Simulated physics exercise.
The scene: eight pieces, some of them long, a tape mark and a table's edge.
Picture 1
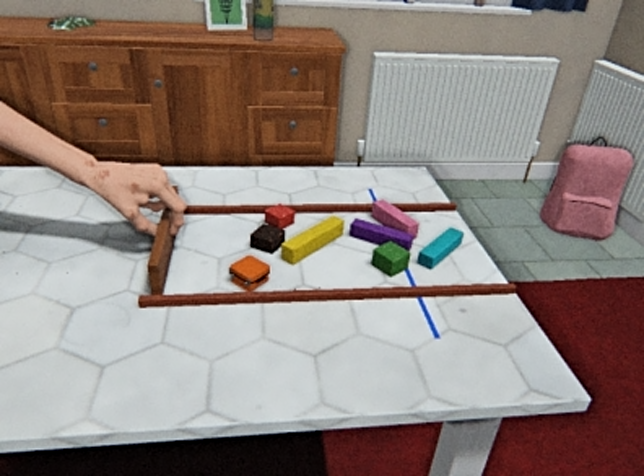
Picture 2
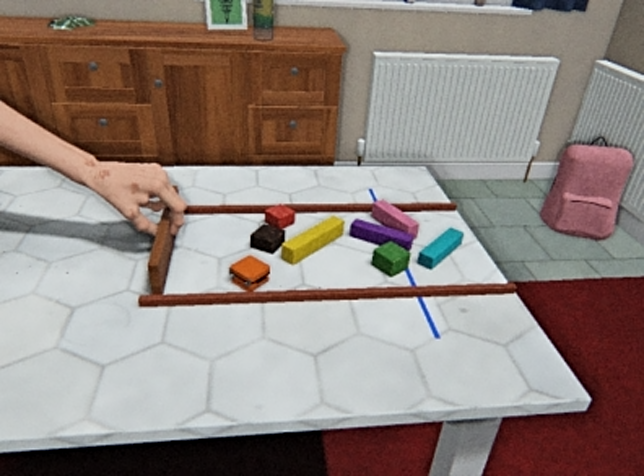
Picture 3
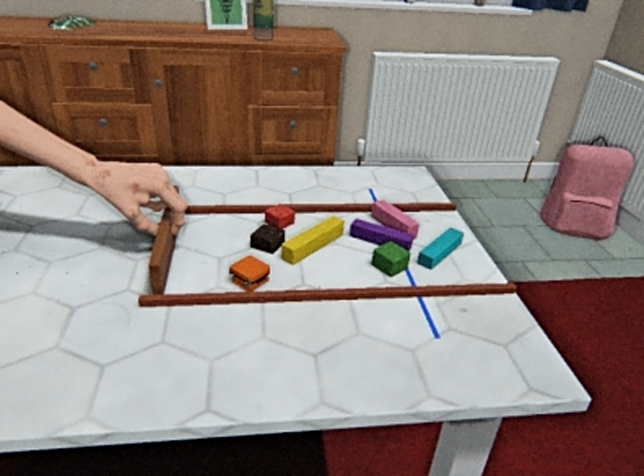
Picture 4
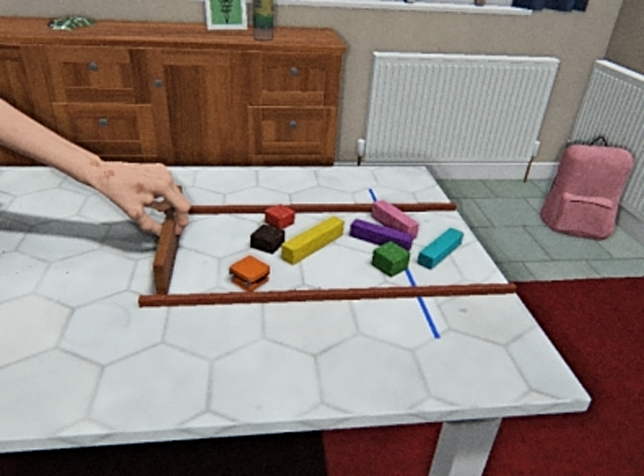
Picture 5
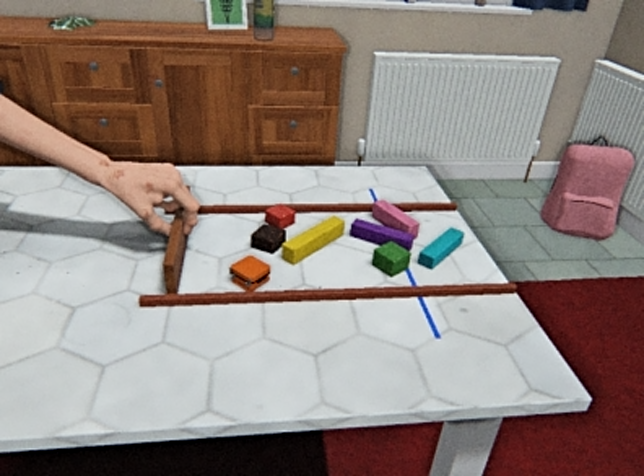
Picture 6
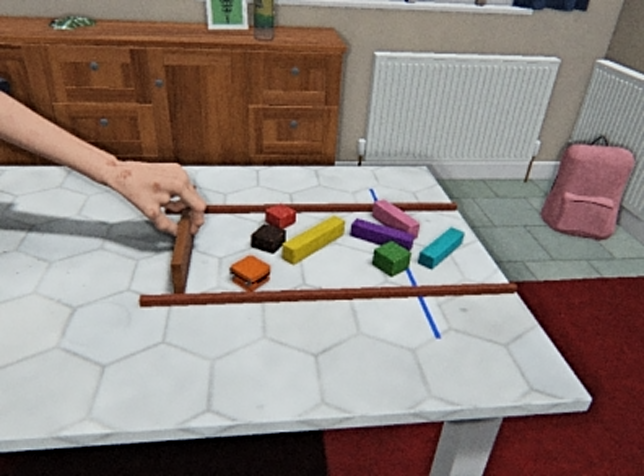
A hand sliding a wooden board slightly right between two rails on a white table, the colourful blocks ahead staying still.
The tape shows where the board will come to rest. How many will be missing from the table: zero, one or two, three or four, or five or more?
In the end the number that fall off is zero.
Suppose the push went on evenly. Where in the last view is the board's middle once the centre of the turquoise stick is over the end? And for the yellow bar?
Its middle is around (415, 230) and around (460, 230).
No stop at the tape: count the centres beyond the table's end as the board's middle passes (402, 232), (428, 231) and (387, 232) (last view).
The counts: 0, 1 and 0.
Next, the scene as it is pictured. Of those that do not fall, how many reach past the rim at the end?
0 of them.
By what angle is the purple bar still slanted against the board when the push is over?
Some 5 degrees.
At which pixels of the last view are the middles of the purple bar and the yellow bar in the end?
About (458, 251), and the other about (425, 243).
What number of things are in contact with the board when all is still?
The number is 4.
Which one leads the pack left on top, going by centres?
That is the turquoise stick.
Soon after, none off yet; turquoise stick at rest near (442, 248); pink bar at rest near (395, 220); purple bar at rest near (382, 236).
After that, none off yet; turquoise stick moving near (446, 249); pink bar at rest near (395, 220); purple bar displaced a little near (406, 239).
In the end, the number that fall off is zero.
